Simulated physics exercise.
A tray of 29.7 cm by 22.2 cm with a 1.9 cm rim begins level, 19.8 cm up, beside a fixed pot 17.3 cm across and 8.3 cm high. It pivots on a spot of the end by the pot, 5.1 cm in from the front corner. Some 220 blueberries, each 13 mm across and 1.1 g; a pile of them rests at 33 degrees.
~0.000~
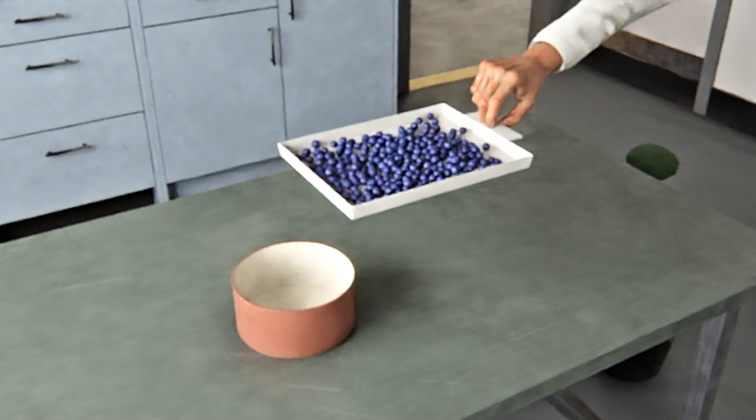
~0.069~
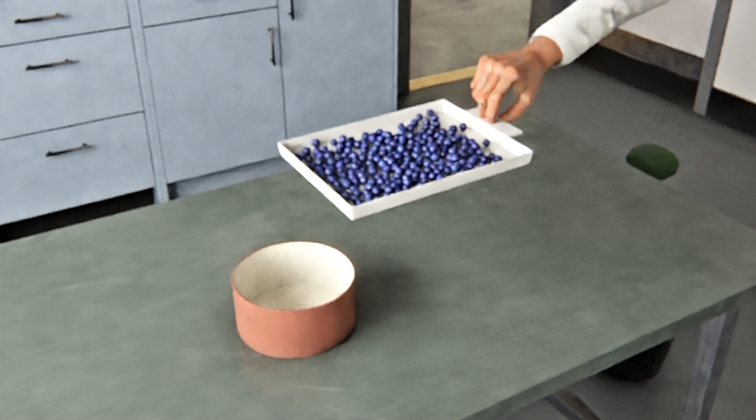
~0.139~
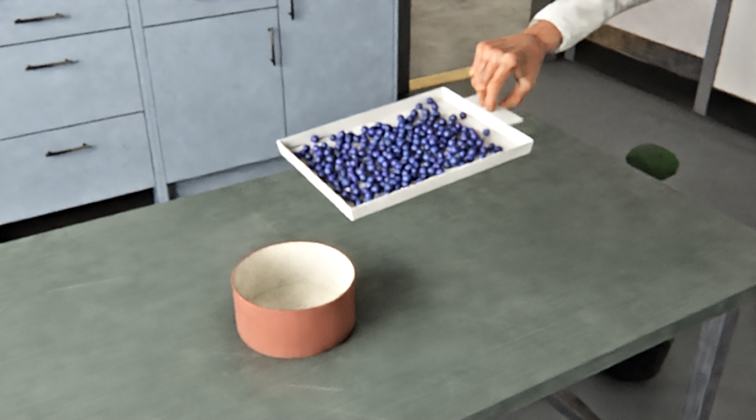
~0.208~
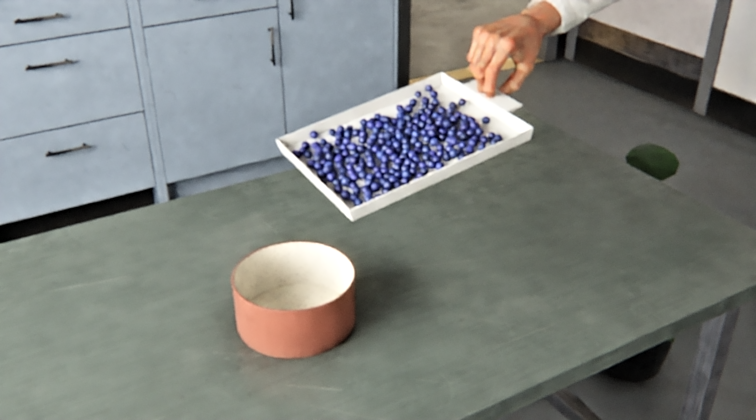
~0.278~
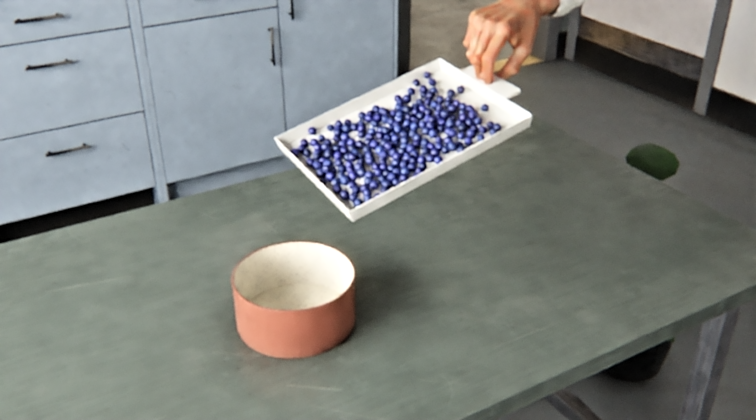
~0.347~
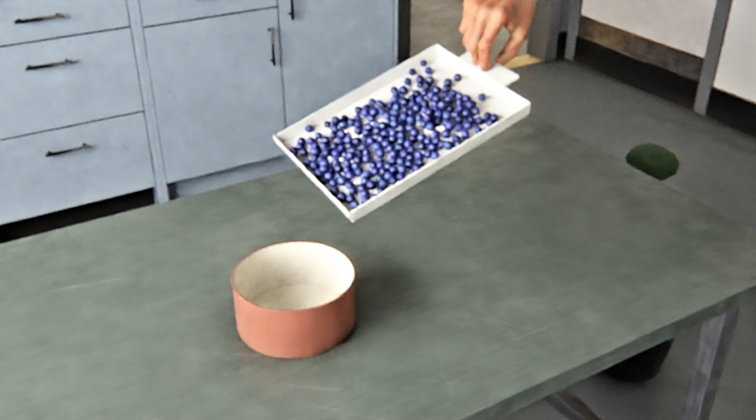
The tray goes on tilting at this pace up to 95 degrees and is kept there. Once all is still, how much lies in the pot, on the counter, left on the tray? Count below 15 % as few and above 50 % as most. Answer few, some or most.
Pot most, counter some, tray few.
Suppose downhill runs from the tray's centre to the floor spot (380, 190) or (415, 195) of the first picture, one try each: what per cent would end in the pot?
About 25 and 5 per cent.
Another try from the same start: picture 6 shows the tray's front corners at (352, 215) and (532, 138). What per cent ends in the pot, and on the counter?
Pot 10, counter 85.
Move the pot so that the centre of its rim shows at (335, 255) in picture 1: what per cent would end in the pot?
About 5 per cent.
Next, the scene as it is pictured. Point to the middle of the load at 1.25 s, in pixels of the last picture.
Around (329, 134).
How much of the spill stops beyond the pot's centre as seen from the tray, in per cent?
Some 70 per cent.
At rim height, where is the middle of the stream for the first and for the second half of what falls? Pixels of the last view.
First near (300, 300), later near (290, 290).
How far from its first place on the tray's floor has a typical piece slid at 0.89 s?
Some 4 cm.
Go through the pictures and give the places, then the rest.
In the first frame, tray tilt 0 degrees, front corners at (352, 206) and (530, 155); middle of the pieces at (399, 160); pot at (294, 274).
In the second frame, tray tilt 1 degrees, front corners at (352, 206) and (530, 151); middle of the pieces at (399, 158).
In the third frame, tray tilt 5 degrees, front corners at (351, 207) and (530, 140), lowest corner left front; middle of the pieces at (398, 152).
In the fourth frame, tray tilt 10 degrees, front corners at (351, 209) and (530, 127), lowest corner left front; middle of the pieces at (397, 145).
In the fifth frame, tray tilt 14 degrees, front corners at (350, 210) and (529, 115), lowest corner left front; middle of the pieces at (396, 139).
In the sixth frame, tray tilt 19 degrees, front corners at (349, 211) and (527, 103), lowest corner left front; middle of the pieces at (393, 133); pot at (294, 274). Its pace works out near 65 degrees a second.
After 0.89 s, tilt 55 degrees; the tray holds 100 %, the pot 0 %.
After 1.25 s, tilt 79 degrees; the tray holds 95 %, the pot 0 %.
Then, at 1.70 s, tilt 95 degrees; the tray holds 20 %, the pot 10 %.
At rest (2.8 s), pot 65 %, counter 35 %, tray 0 %.
